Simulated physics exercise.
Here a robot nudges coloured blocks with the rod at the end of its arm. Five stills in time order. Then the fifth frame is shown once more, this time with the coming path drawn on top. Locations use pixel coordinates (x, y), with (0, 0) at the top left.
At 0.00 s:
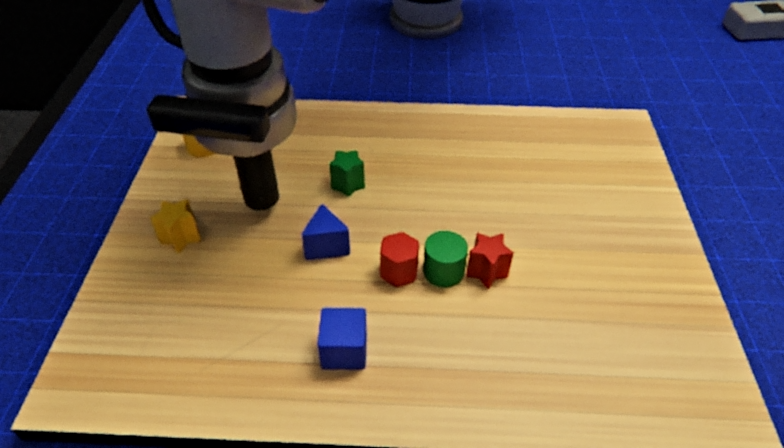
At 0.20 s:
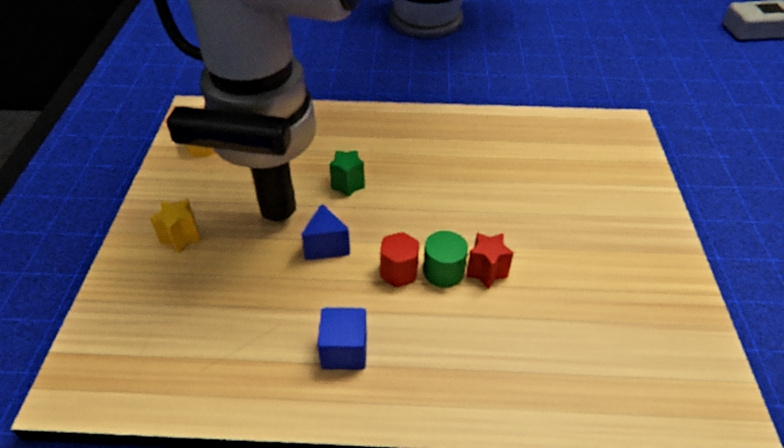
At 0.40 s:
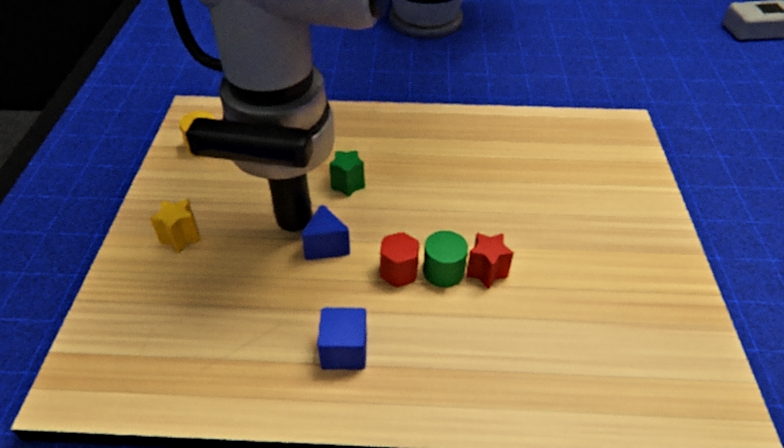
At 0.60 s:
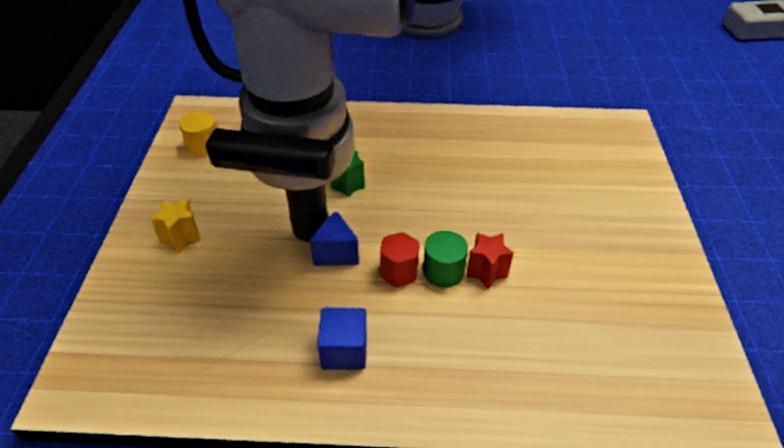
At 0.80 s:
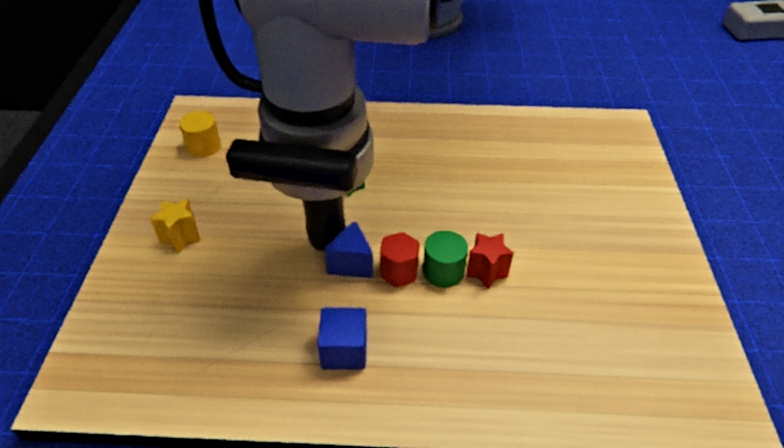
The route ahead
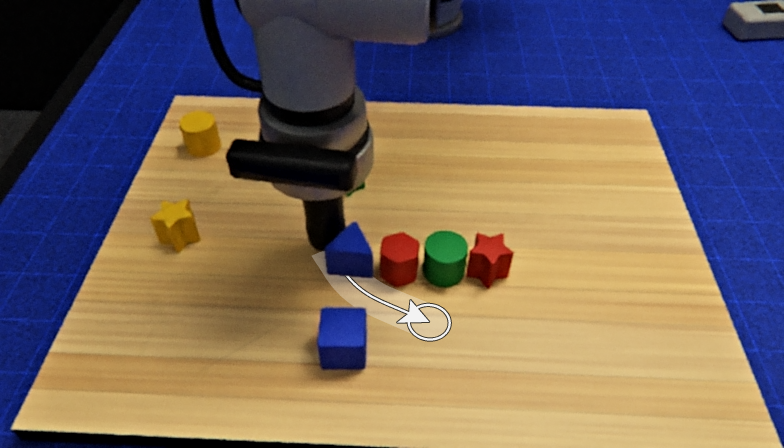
We see a robot arm above a wooden board of coloured blocks, its black rod moving right and toward the viewer until it pushes the blue triangular piece a short way toward the red six-sided block.
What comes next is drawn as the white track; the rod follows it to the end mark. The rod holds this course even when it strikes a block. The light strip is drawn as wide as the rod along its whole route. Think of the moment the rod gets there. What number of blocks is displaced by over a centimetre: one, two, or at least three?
Counting only shifts above 1 cm, I get one block.
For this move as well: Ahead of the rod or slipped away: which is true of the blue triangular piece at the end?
I expect it to be in front.
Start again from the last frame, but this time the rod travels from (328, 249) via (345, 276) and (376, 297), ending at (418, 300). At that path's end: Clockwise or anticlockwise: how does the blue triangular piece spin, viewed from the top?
It turns clockwise.
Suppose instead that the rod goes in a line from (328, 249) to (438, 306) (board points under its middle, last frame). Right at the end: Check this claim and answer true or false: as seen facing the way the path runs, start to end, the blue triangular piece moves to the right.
Answer: True.
The drawn path runs from (328, 249) through (350, 279) and (385, 303) to (429, 322).
The first path, step by step. One third of the way, rod at (349, 269); blue triangular piece at (378, 270), turned 15° anticlockwise.
Two thirds of the way, rod at (386, 294); blue triangular piece at (416, 298).
At the end, rod at (430, 312); blue triangular piece at (459, 321), turned 15° clockwise; red six-sided block not moved.
